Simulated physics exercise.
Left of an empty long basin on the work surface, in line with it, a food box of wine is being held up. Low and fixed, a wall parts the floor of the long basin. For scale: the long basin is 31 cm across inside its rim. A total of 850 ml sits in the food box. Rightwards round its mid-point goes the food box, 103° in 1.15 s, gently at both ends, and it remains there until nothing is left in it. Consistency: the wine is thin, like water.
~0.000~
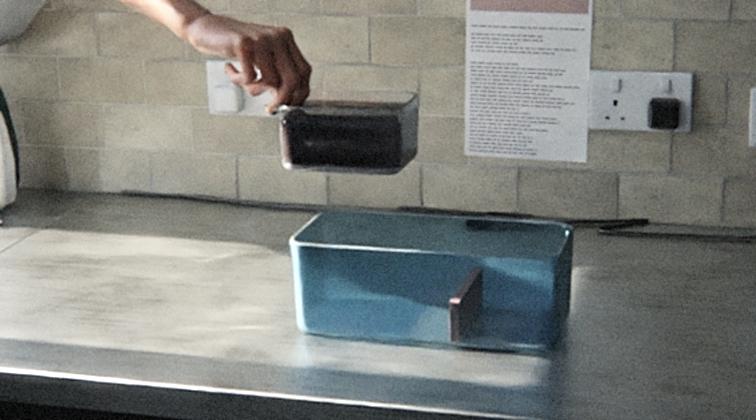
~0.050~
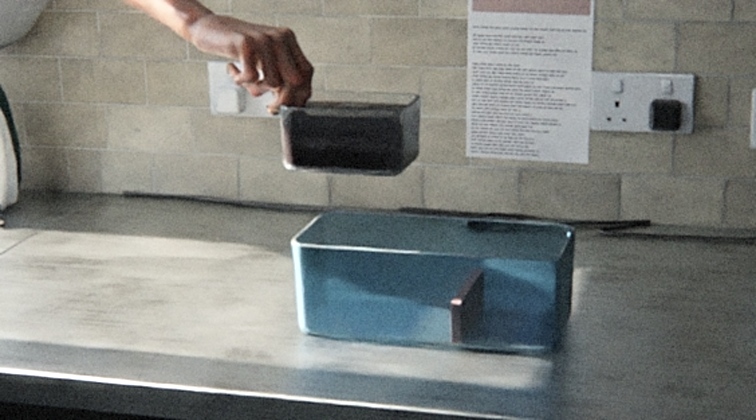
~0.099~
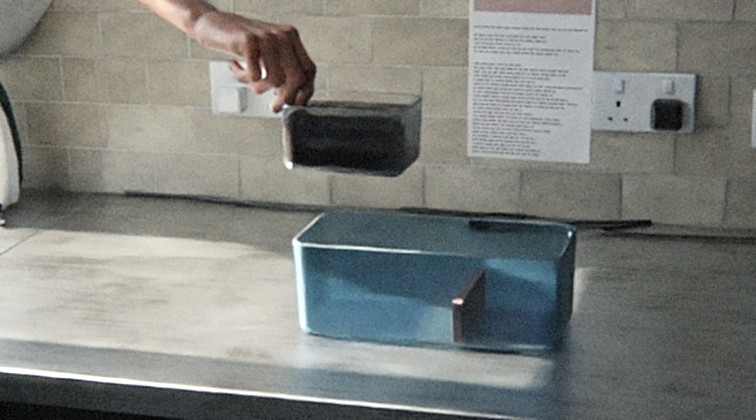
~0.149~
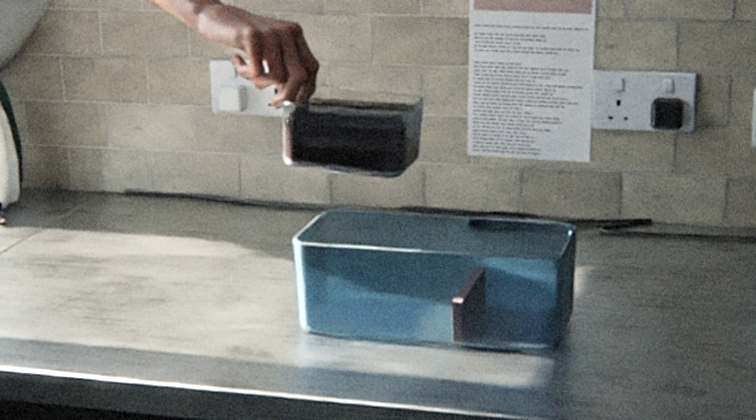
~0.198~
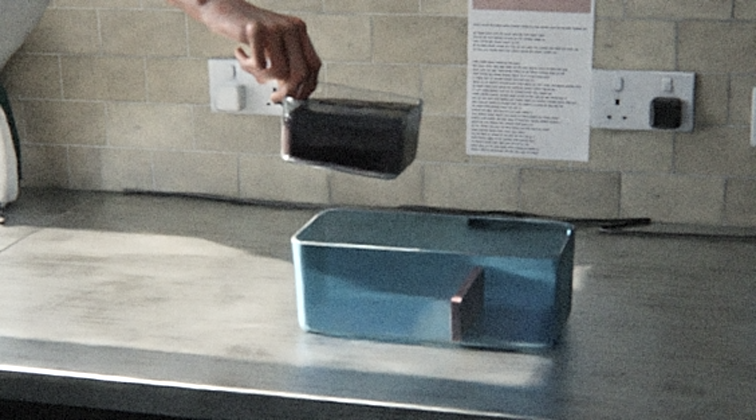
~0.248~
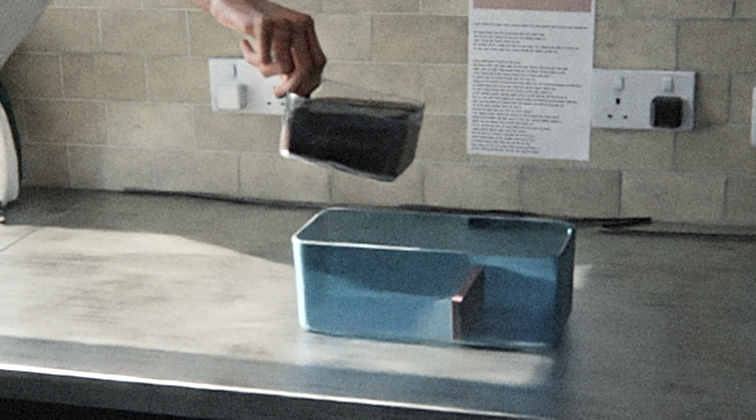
A hand-held food box of dark wine tilting slightly rightwards above a still, empty blue basin with a low dividing wall.
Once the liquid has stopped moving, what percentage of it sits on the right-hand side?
About 56 per cent.
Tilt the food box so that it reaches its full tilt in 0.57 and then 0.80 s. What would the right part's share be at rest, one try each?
Near 30 in a hundred on the first go and near 45 in a hundred on the second.
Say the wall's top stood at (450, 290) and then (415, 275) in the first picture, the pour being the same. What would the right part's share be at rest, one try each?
First 60, then 85 per cent.
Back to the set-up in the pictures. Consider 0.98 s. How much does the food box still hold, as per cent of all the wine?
10 %.
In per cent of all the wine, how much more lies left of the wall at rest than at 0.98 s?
Close to 16% of the whole.
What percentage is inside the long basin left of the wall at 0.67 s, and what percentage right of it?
Lab note: Left near 3, right near 16.
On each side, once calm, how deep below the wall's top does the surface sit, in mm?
Close to 36 mm left and close to 16 mm right.
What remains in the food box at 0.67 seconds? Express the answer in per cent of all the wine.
Close to 50 in a hundred.
Then, 0.67 s in, the tilt is 65° and 50 per cent is still to pour, 3 is left of the wall and 16 right of it.
Then, 0.98 s in, the tilt is 97° and 10 per cent is still to pour, 26 is left of the wall and 56 right of it.
Then, 1.30 s in, the tilt is 103° and 1 per cent is still to pour, 40 is left of the wall and 56 right of it.
Then, 1.65 s in, the tilt is 103° and 0 per cent is still to pour, 41 is left of the wall and 56 right of it.
Finally, 41 per cent lies left of the wall, 56 right of it and 3 outside.
